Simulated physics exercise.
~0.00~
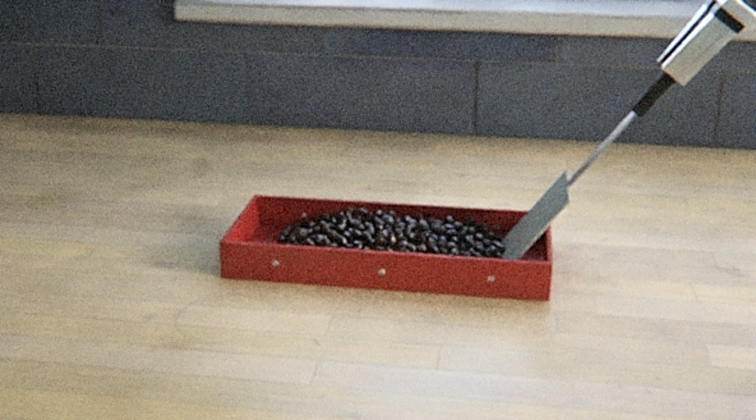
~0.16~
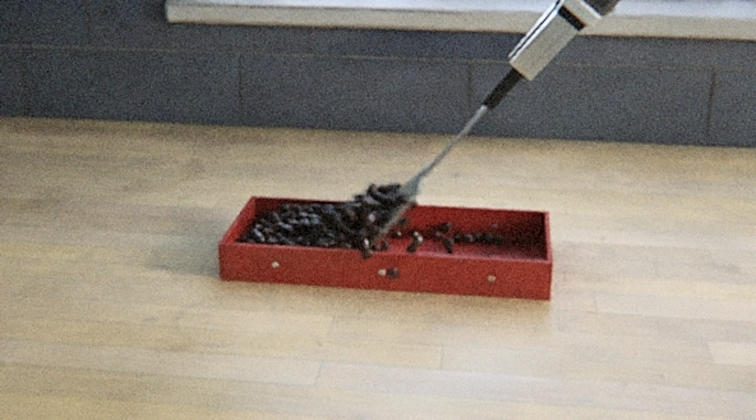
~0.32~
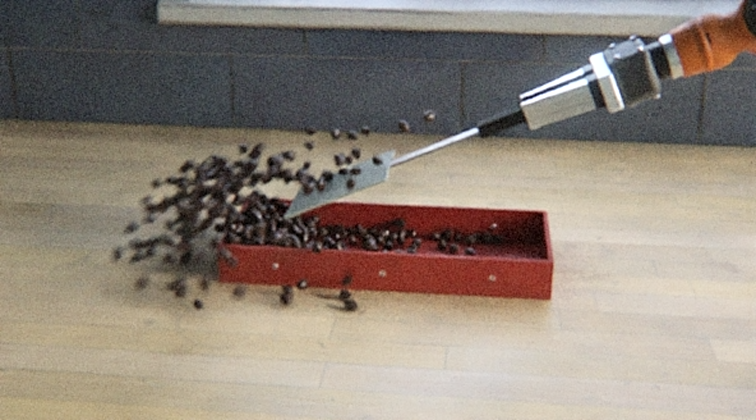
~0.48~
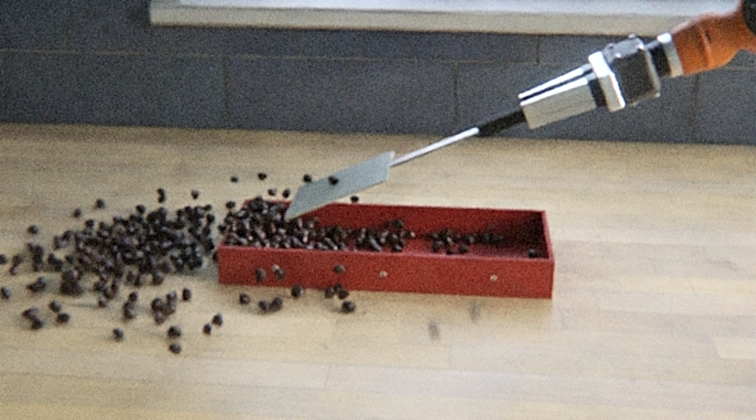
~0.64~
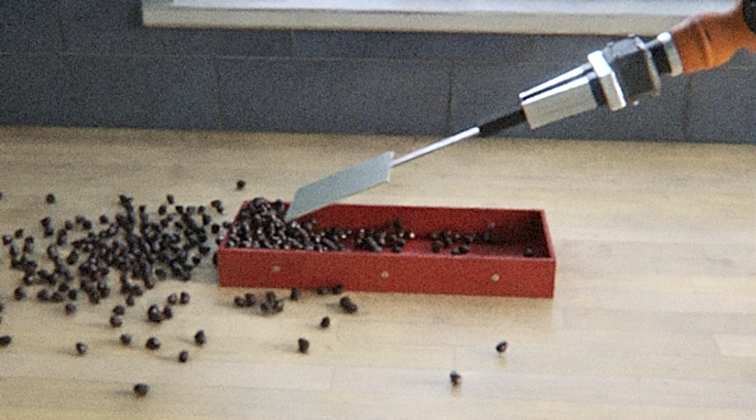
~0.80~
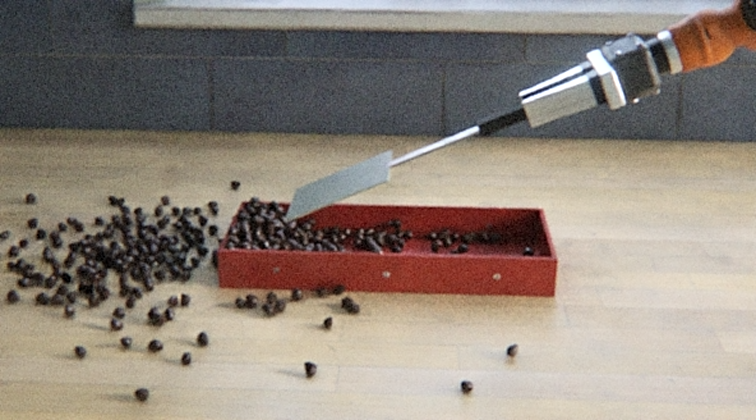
The clip shows a robot arm sweeping a spatula leftward through dark beans in a shallow red tray, piling them up and flinging many over the left end. The spatula stops, raised and flatter, as beans scatter across the wooden surface and settle, with others remaining in the tray.
